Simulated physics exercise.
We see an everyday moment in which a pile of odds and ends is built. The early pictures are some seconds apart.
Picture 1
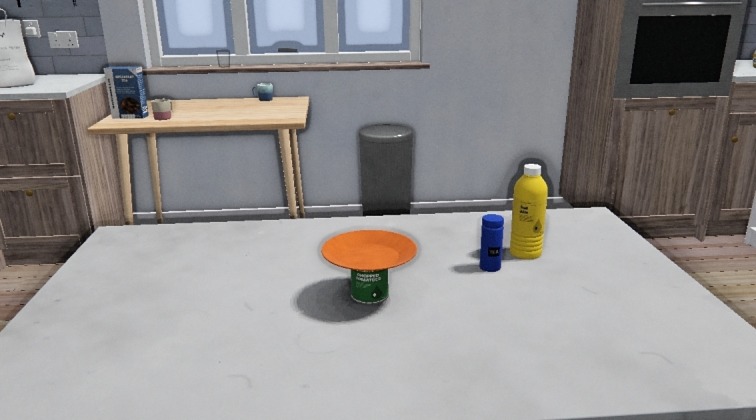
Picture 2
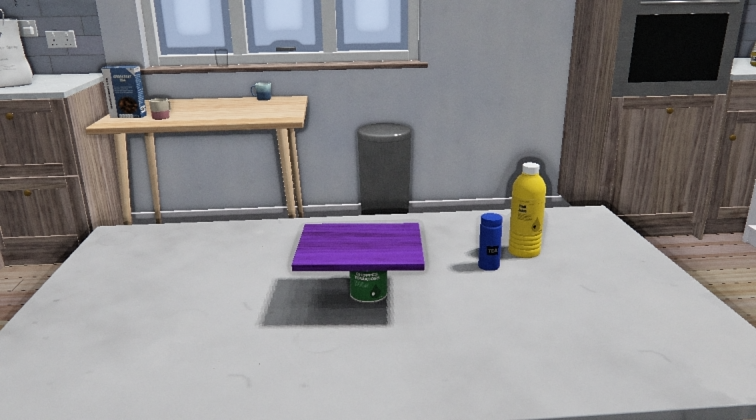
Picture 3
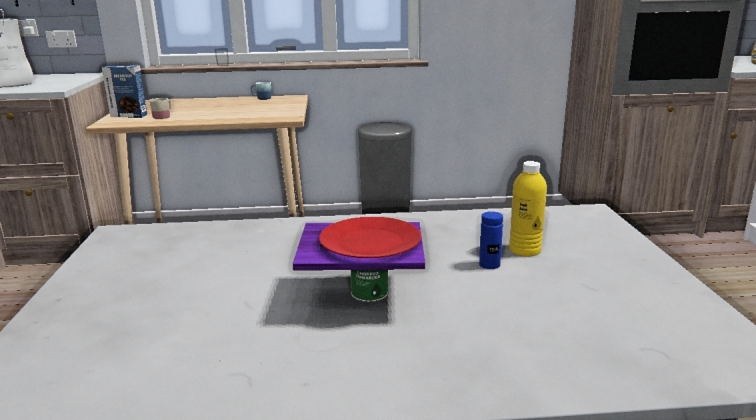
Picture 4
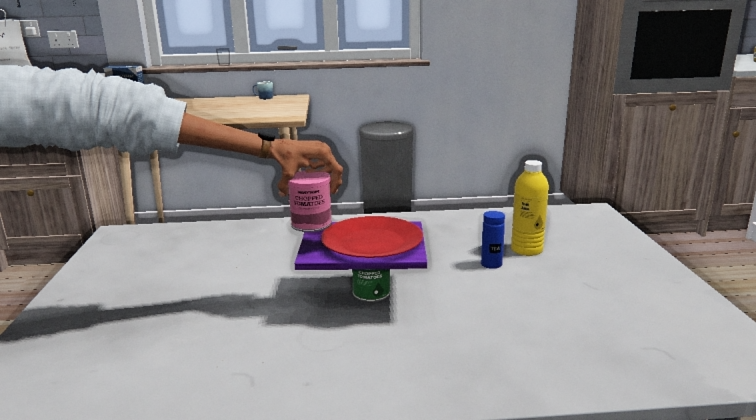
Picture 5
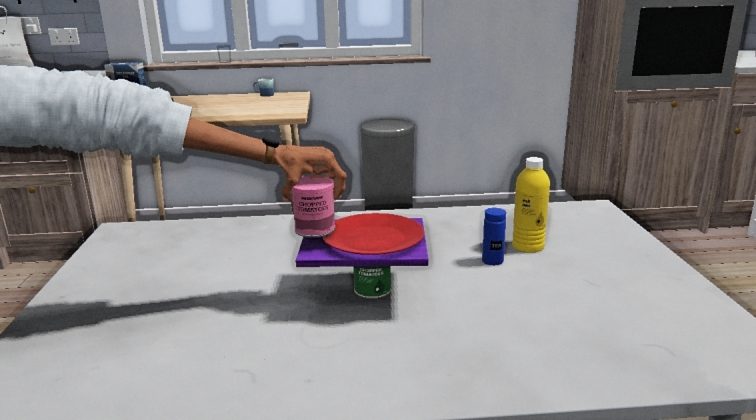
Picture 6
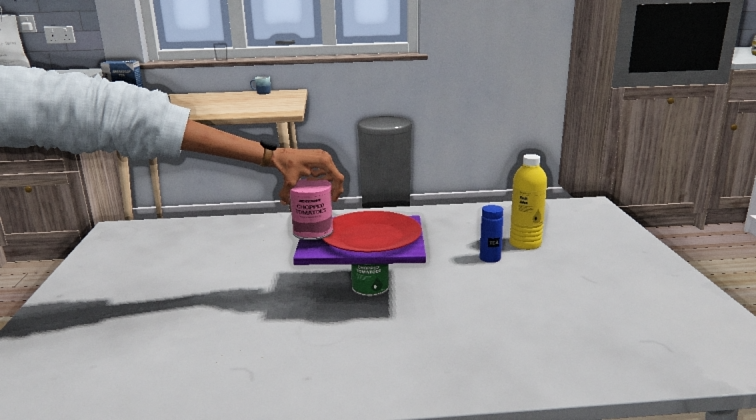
An orange plate on a green pot gave way to a purple board, then a red plate on top, before a hand from the left lowered a pink pot onto the board's left side and kept hold.
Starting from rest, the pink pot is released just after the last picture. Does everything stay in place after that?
Unsteady.
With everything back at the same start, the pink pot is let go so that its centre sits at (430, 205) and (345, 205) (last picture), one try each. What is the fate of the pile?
Try one: It topples; try two: It stands firm.
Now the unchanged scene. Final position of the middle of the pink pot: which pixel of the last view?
End position: Approximately (158, 284).
Then, 0.40 s later than the last frame, pink pot now fallen.
Then, 0.50 s later than the last frame, things are still on the move.
Then, 0.70 s later than the last frame, as before.
Then, 1.20 s later than the last frame, nothing new.
When it is over, fallen, pink pot; the other 6 as before. End places, in pixels of the last picture, pink pot near (158, 284). The pile gives way.
